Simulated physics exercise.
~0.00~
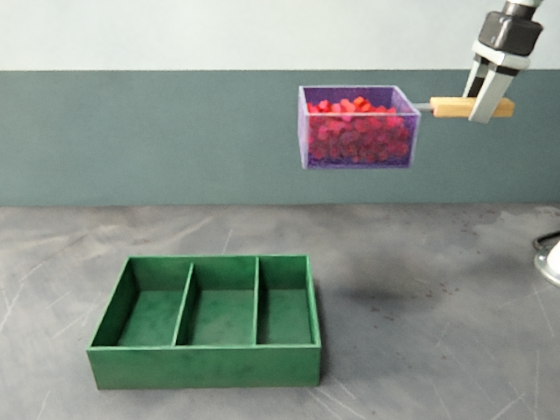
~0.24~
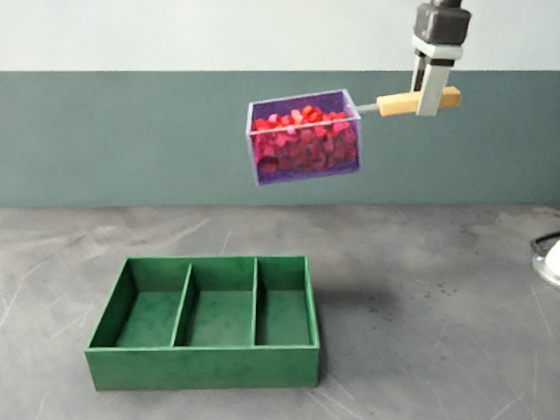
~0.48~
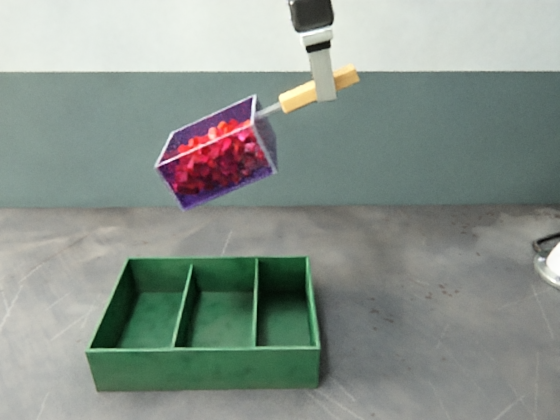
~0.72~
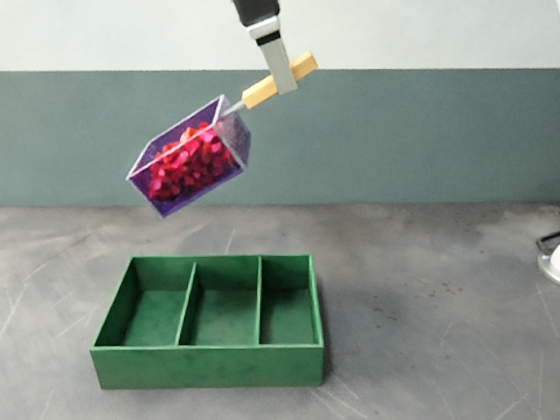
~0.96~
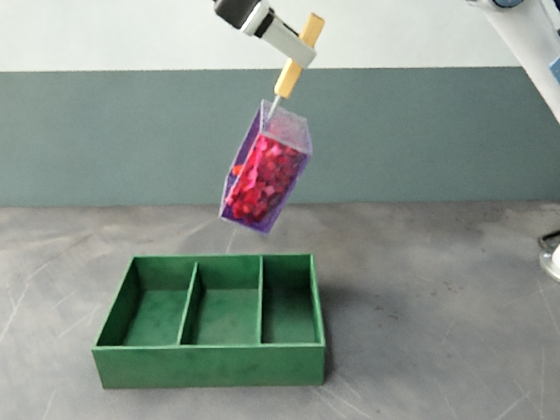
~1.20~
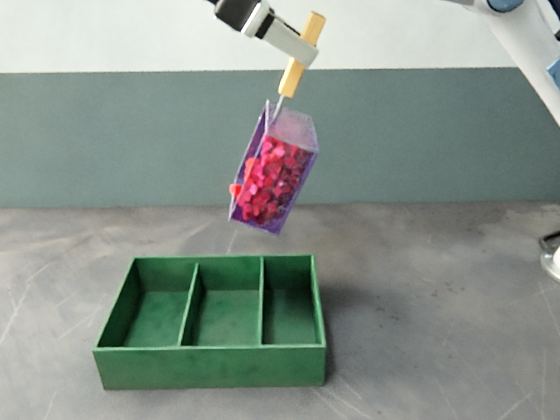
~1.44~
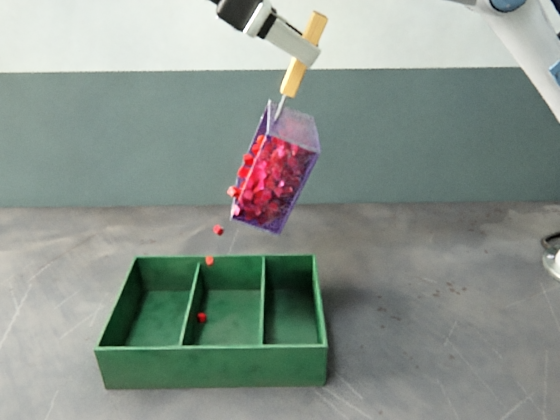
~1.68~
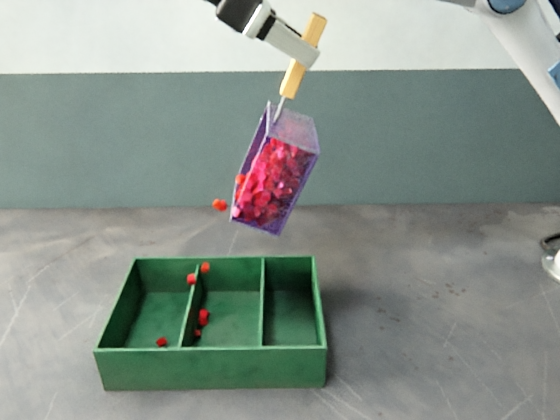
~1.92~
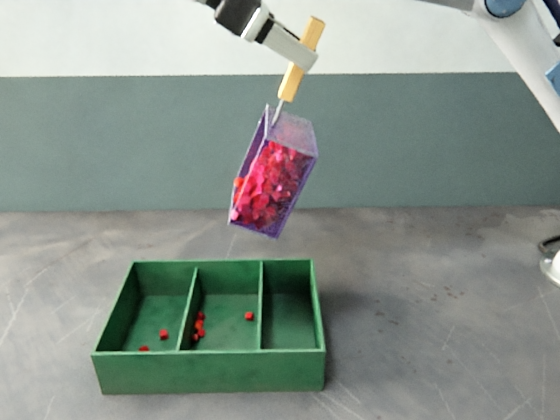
In this clip, a robot arm carries a purple-edged clear box of small red pieces left above a divided green crate, then swings it back right while tipping it steeply; a few pieces fall into the left and middle compartments, while most stay in the box.
